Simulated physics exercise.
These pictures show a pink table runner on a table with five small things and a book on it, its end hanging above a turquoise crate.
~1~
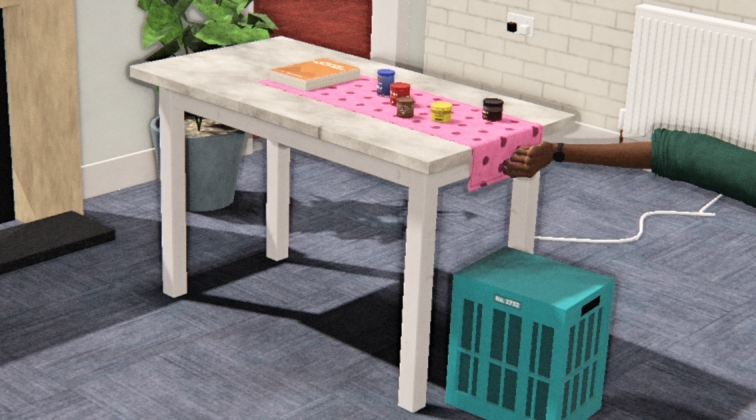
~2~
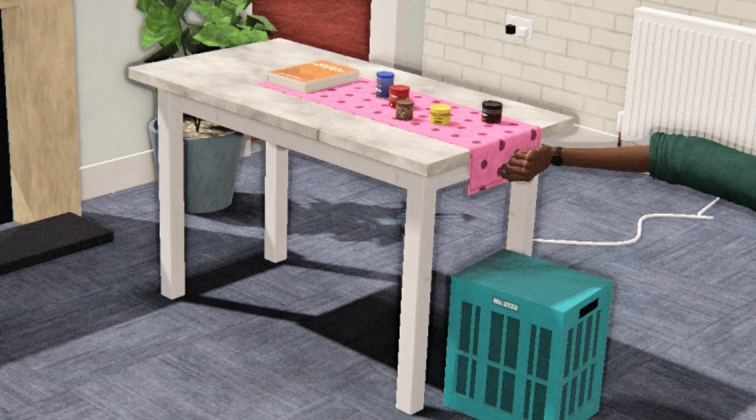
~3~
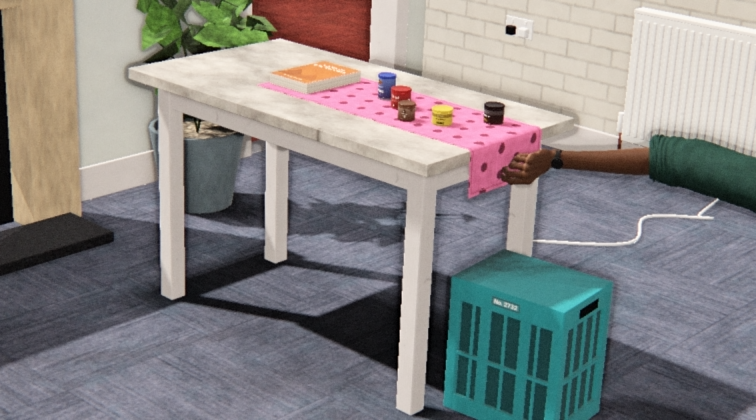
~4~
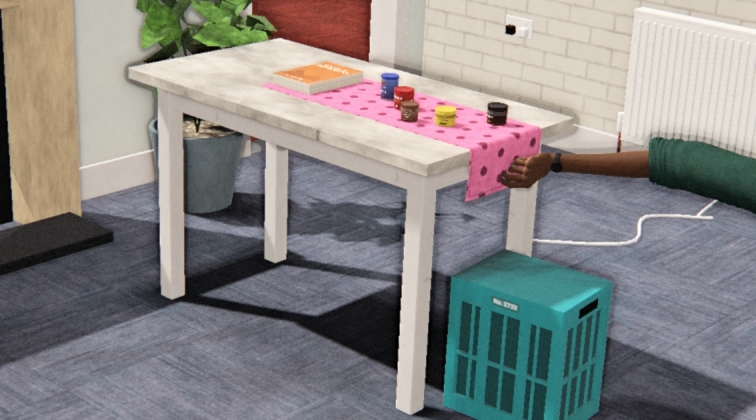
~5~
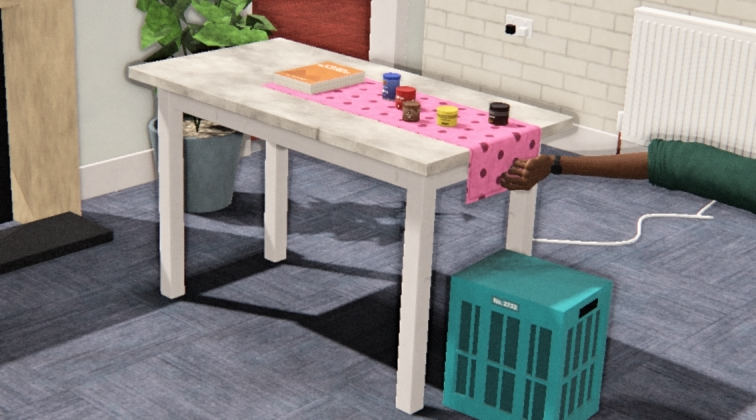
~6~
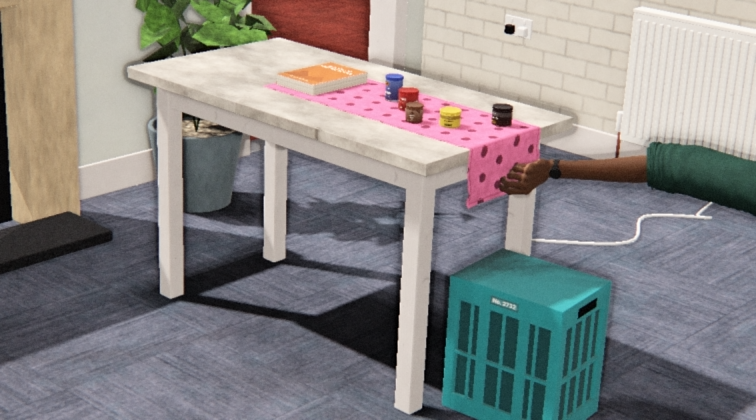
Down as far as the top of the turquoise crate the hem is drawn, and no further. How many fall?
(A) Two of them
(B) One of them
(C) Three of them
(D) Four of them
(A) Two of them.
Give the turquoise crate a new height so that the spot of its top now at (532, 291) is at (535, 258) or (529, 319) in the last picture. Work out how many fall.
Totals 1, 3.
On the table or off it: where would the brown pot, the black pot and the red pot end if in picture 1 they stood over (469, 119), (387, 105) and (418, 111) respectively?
So, the brown pot ends up down, the black pot makes it through, the red pot makes it through.
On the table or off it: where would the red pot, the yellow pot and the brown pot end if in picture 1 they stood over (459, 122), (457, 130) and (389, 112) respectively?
The red pot topples down; the yellow pot topples down; and the brown pot stays put.
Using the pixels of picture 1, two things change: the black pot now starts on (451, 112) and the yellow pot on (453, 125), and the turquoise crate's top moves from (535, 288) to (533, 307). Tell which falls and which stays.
The black pot? Lost. The yellow pot? Lost.
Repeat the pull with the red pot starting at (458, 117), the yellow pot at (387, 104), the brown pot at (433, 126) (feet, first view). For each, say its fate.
The red pot ends up off, the yellow pot stays put, the brown pot ends up off.
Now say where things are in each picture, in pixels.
In the first picture, hem (469, 191); black pot (493, 101); yellow pot (442, 104); brown pot (406, 99); red pot (400, 85); blue can (386, 71); top of the crate (535, 288).
In the second picture, hem (468, 195); black pot (493, 103).
In the third picture, hem (469, 198); yellow pot (443, 108).
In the fourth picture, hem (465, 201); brown pot (410, 103); top of the crate (533, 291).
In the fifth picture, hem (466, 204); red pot (406, 89).
In the sixth picture, hem (468, 209); black pot (503, 106); yellow pot (451, 110); brown pot (415, 104); red pot (409, 90); blue can (395, 76).
Soon after, hem near (501, 221); all still up.
Then, hem near (499, 251); black pot gone.
Further on, hem on the crate; black pot and yellow pot gone.
At rest, hem on the crate; black pot and yellow pot gone. Over the edge go two.
